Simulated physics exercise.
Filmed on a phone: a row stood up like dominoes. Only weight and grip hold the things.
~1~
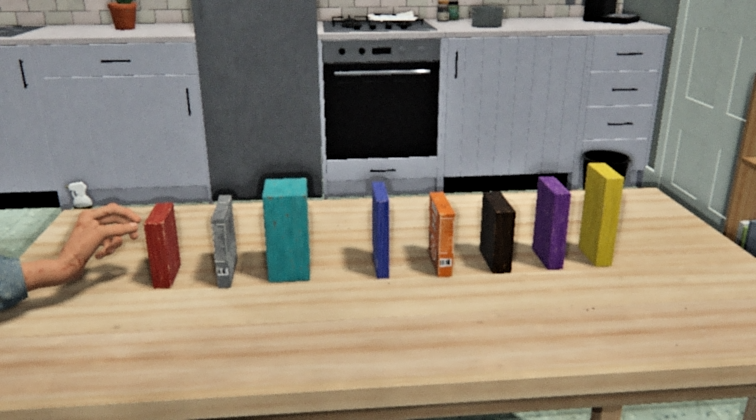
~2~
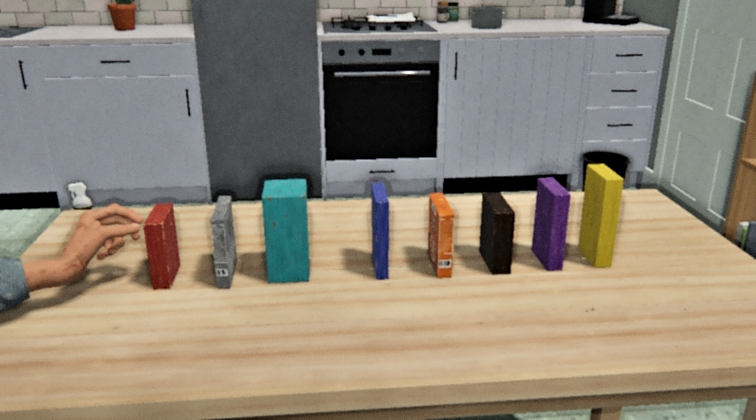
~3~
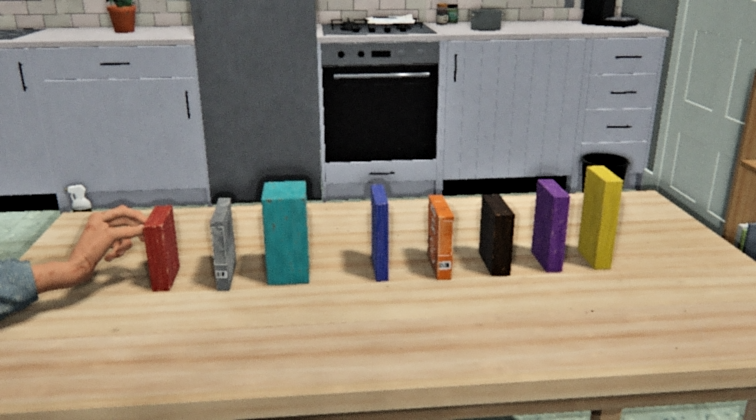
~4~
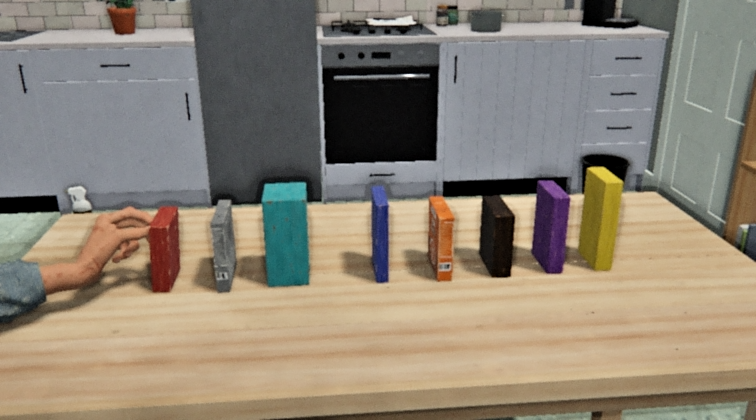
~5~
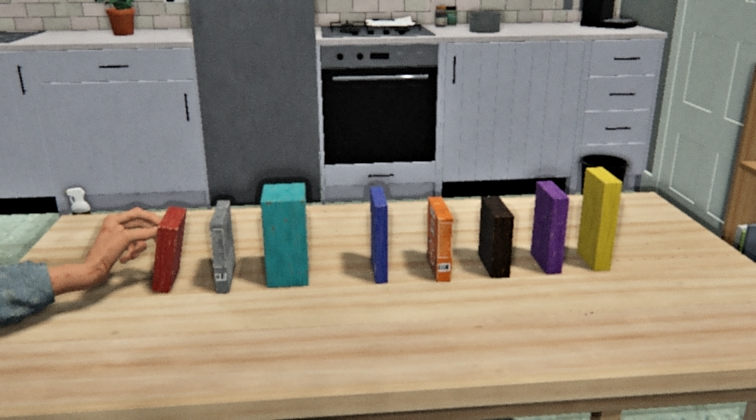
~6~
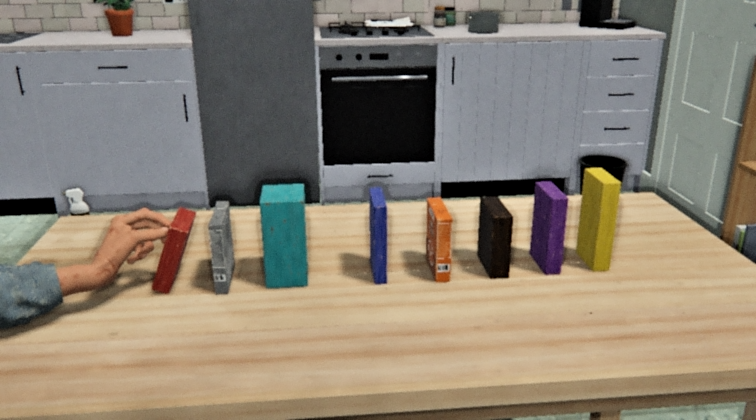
In a kitchen, eight upright blocks and boxes of different colours stand in a spaced row on a wooden table, as a hand at the left pushes the top of the red one, tilting it rightward toward the grey one.
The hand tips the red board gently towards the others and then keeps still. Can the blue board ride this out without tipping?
The blue board is still upright.
Then, 0.20 s later than the last frame, red board 56° over; grey packet tilted by 20°.
Then, 0.50 s later than the last frame, red board 74° over; grey packet tilted by 28°.
When it is over, left askew, grey packet; the other 5 as before. End places, in pixels of the last picture, blue board near (378, 235).
